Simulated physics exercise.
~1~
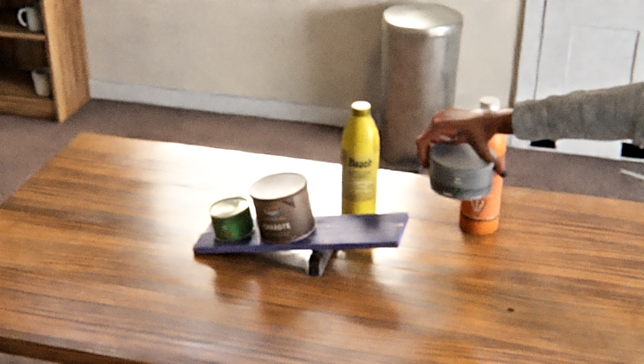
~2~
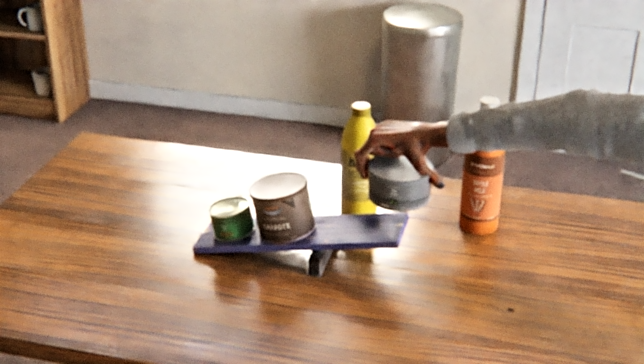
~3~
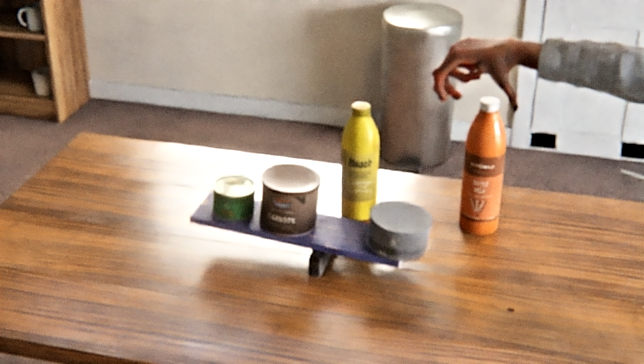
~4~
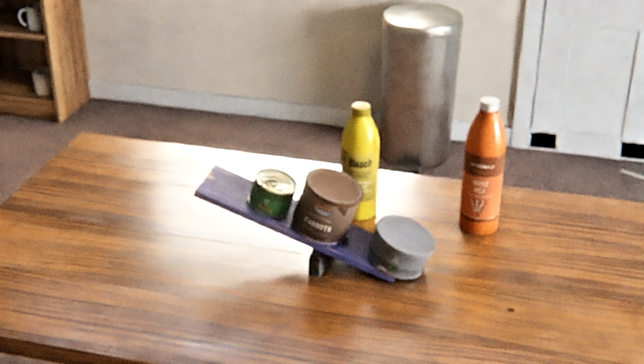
A hand sets a grey tub on the plank's raised right end, tipping it down rightward.
